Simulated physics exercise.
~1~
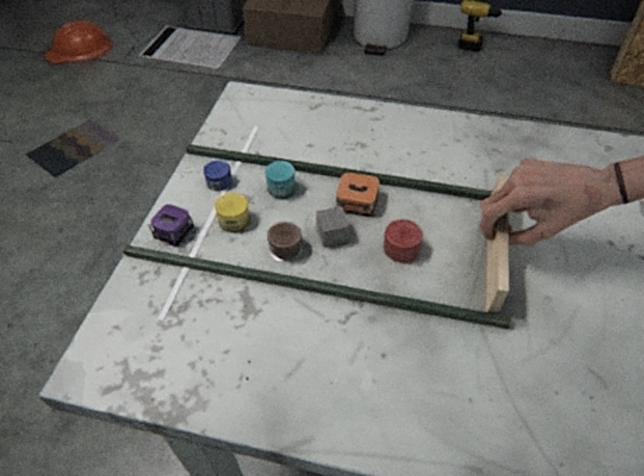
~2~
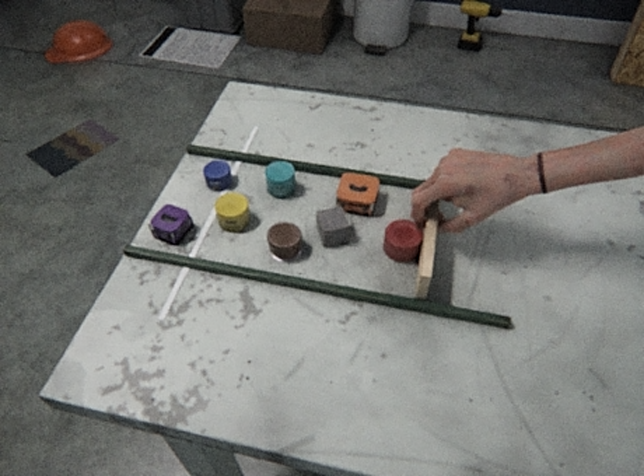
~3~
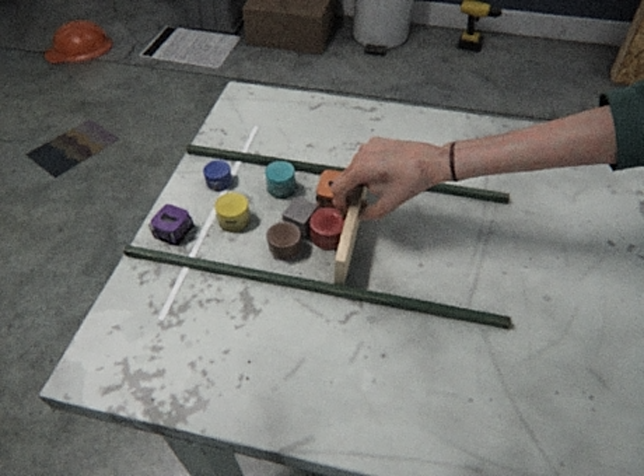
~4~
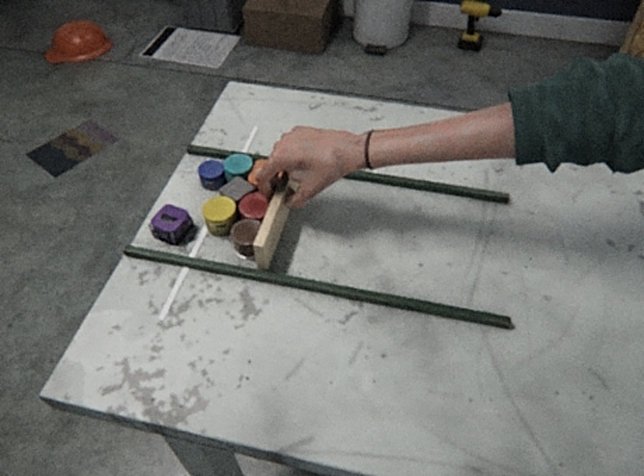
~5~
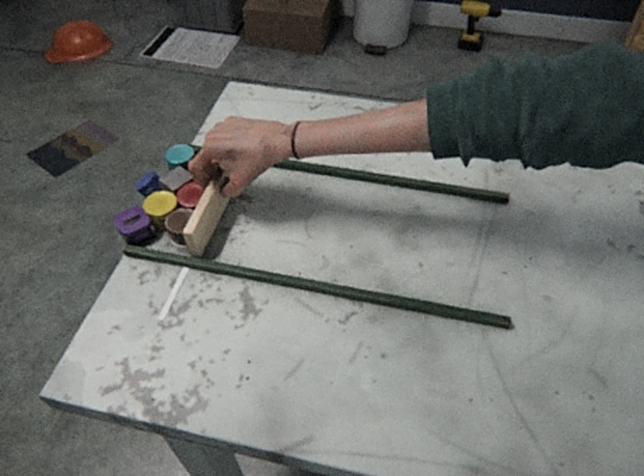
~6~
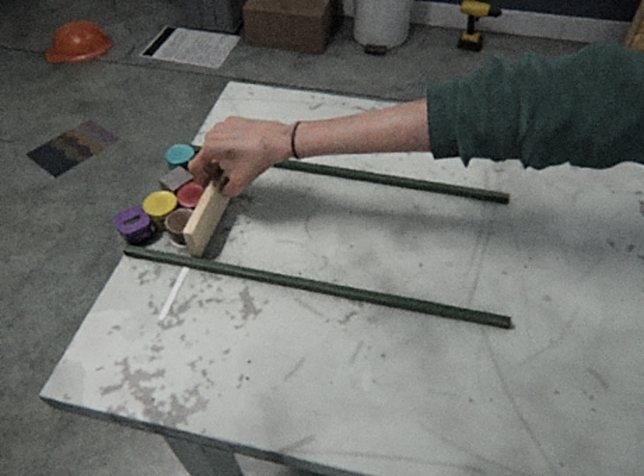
On a worn white tabletop in a workshop, eight small coloured objects lie scattered between two dark green rails, with a strip of white tape near the left end. A hand holds a wooden board upright on the right and slides it left until it reaches the red lid. The board pushes the red lid, grey block and orange case along, then gathers the others into a tight cluster. The hand keeps pushing past the tape to the table's left edge. There the board stops, the blue tub drops out of sight, and the rest stay bunched at the edge.
